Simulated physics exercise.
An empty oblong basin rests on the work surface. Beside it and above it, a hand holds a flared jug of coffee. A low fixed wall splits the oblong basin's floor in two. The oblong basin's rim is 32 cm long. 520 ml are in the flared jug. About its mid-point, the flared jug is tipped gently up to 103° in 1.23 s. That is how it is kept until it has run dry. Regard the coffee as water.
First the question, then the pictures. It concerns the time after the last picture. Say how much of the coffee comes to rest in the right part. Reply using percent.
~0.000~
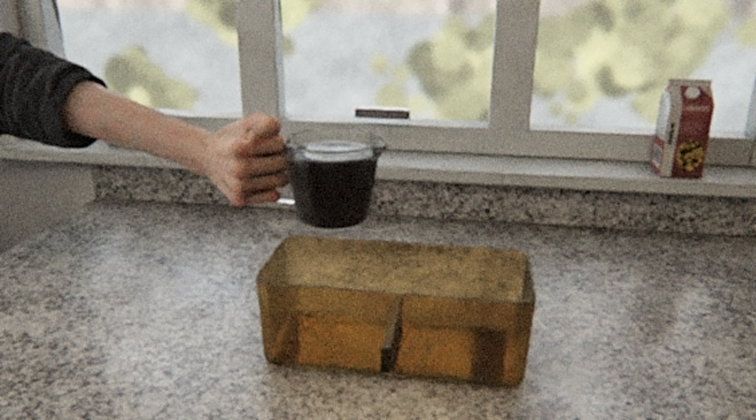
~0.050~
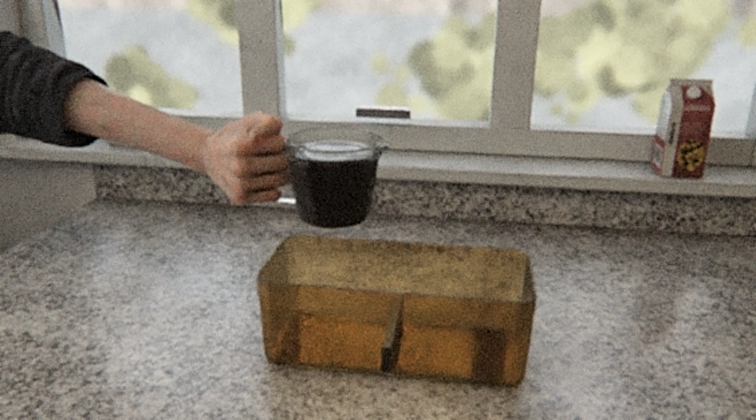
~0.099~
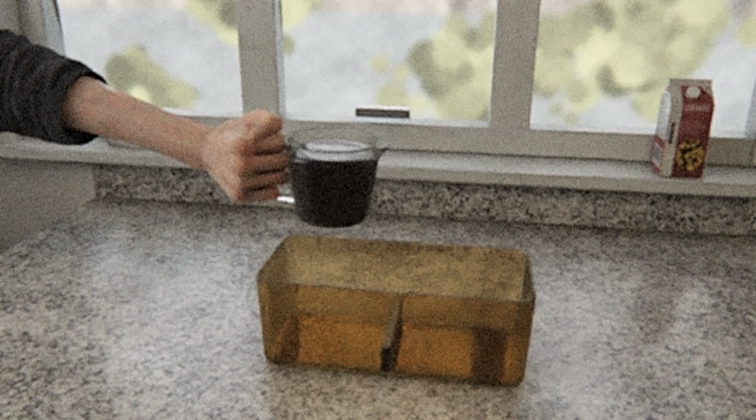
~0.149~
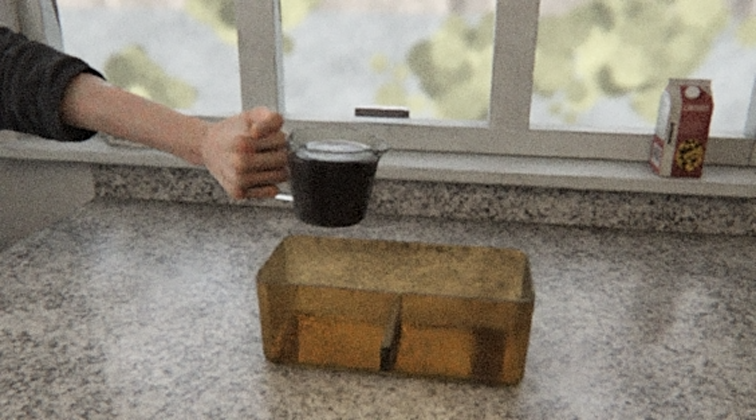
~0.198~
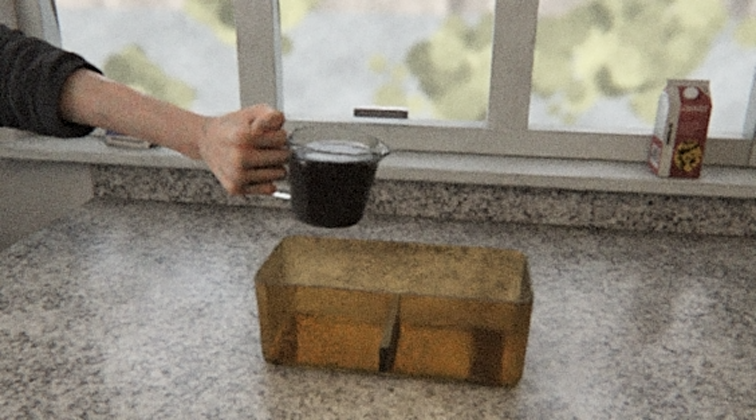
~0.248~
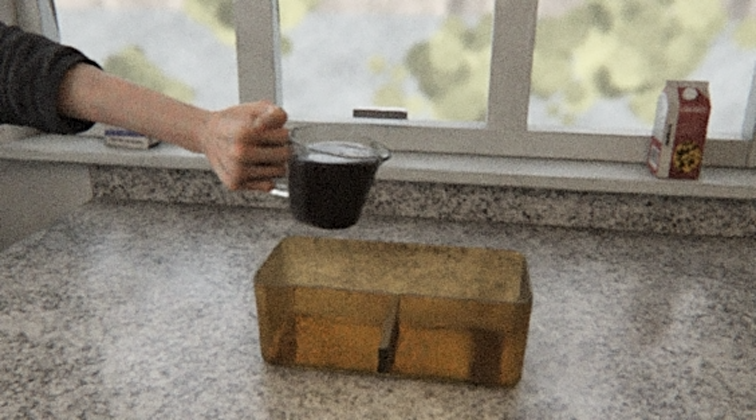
About 94 per cent comes to rest there.
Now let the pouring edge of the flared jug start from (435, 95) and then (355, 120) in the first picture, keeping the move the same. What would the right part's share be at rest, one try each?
85 and 70 %.
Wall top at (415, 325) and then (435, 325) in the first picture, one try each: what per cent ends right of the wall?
The first gives near 75 per cent and the second near 55 per cent.
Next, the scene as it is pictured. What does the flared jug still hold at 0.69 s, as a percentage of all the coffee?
Remaining: Near 72 % of the total.
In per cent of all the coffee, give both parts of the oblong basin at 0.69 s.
I'd say about 0 left and about 10 right.
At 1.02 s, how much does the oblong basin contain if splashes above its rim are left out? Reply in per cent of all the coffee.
Looks like about 74 % of the whole amount.
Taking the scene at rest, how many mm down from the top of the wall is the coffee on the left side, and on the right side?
It's around 32 mm on the left side and around 10 mm on the right side.
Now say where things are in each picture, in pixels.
Tilt 0°; pouring edge (389, 144); surface from (292, 149) to (377, 153); the oblong basin's rim runs from (271, 258) to (531, 276); the wall's top is at (393, 321), in the first frame.
Tilt 0°; pouring edge (390, 144); surface from (293, 148) to (377, 153), in the second frame.
Tilt 2°; pouring edge (391, 145); surface from (292, 148) to (378, 153), in the third frame.
Tilt 4°; pouring edge (391, 147); surface from (293, 148) to (379, 153), in the fourth frame.
Tilt 6°; pouring edge (392, 151); surface from (293, 148) to (380, 154), in the fifth frame.
Tilt 10°; pouring edge (393, 155); surface from (294, 150) to (382, 156), in the sixth frame.
After 0.69 s the tilt is 62° and 71 per cent is still to pour, 0 is left of the wall and 10 right of it.
After 1.02 s the tilt is 96° and 15 per cent is still to pour, 2 is left of the wall and 72 right of it.
After 1.36 s the tilt is 103° and 0 per cent is still to pour, 4 is left of the wall and 94 right of it.
After 1.73 s the tilt is 103° and 0 per cent is still to pour, 5 is left of the wall and 94 right of it.
In the end 5 per cent lies left of the wall, 94 right of it and 1 outside.
